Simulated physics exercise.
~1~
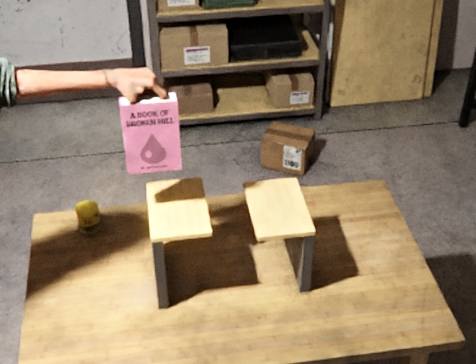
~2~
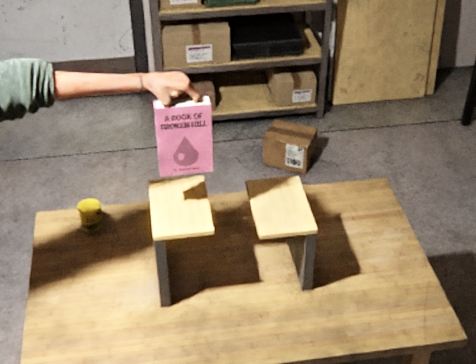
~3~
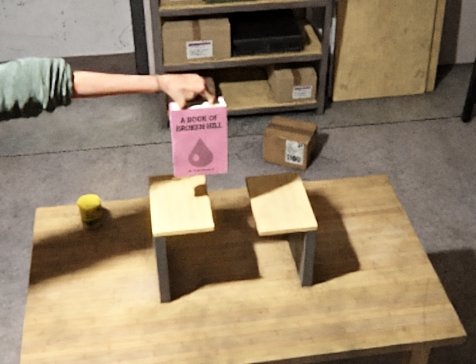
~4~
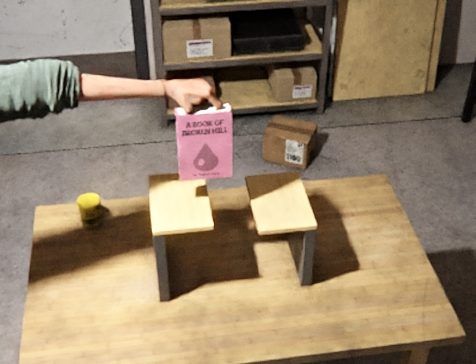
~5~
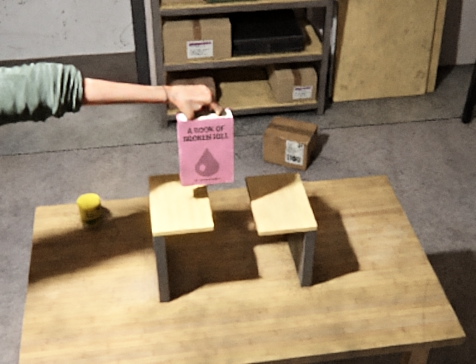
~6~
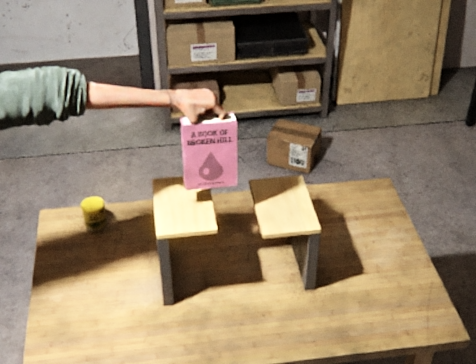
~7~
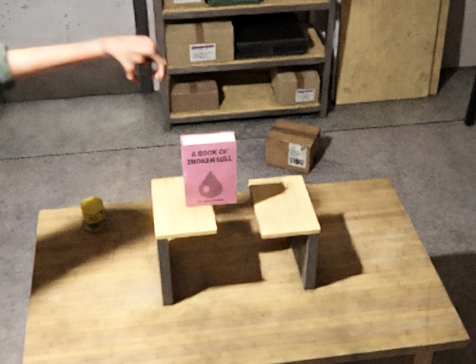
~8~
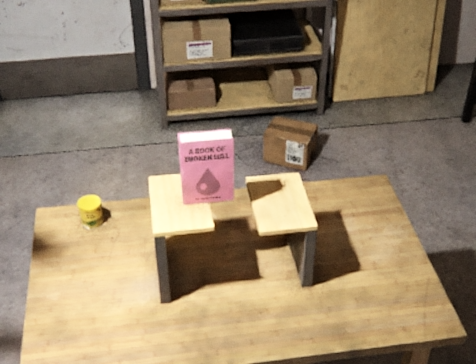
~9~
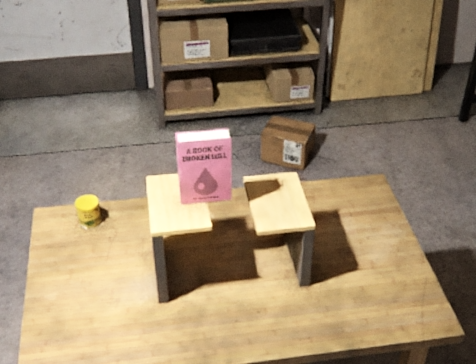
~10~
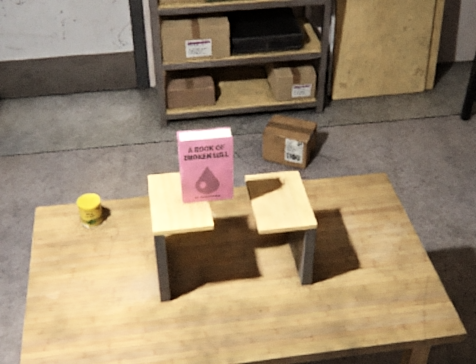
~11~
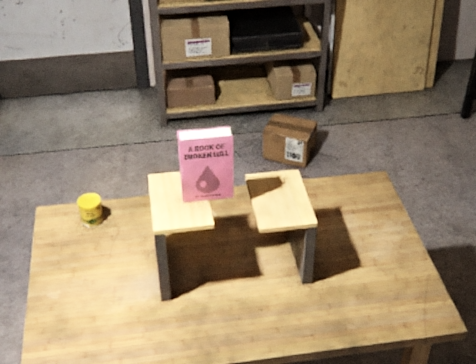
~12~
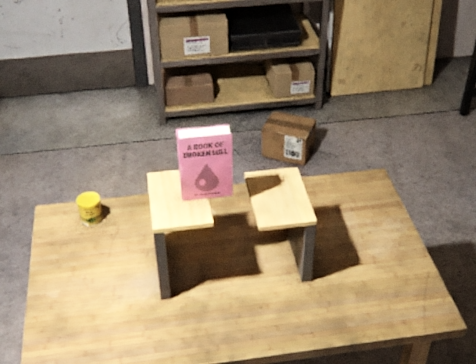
Hand lowering a pink book upright onto the left of two small wooden-topped supports, then withdrawing as the book stays standing.
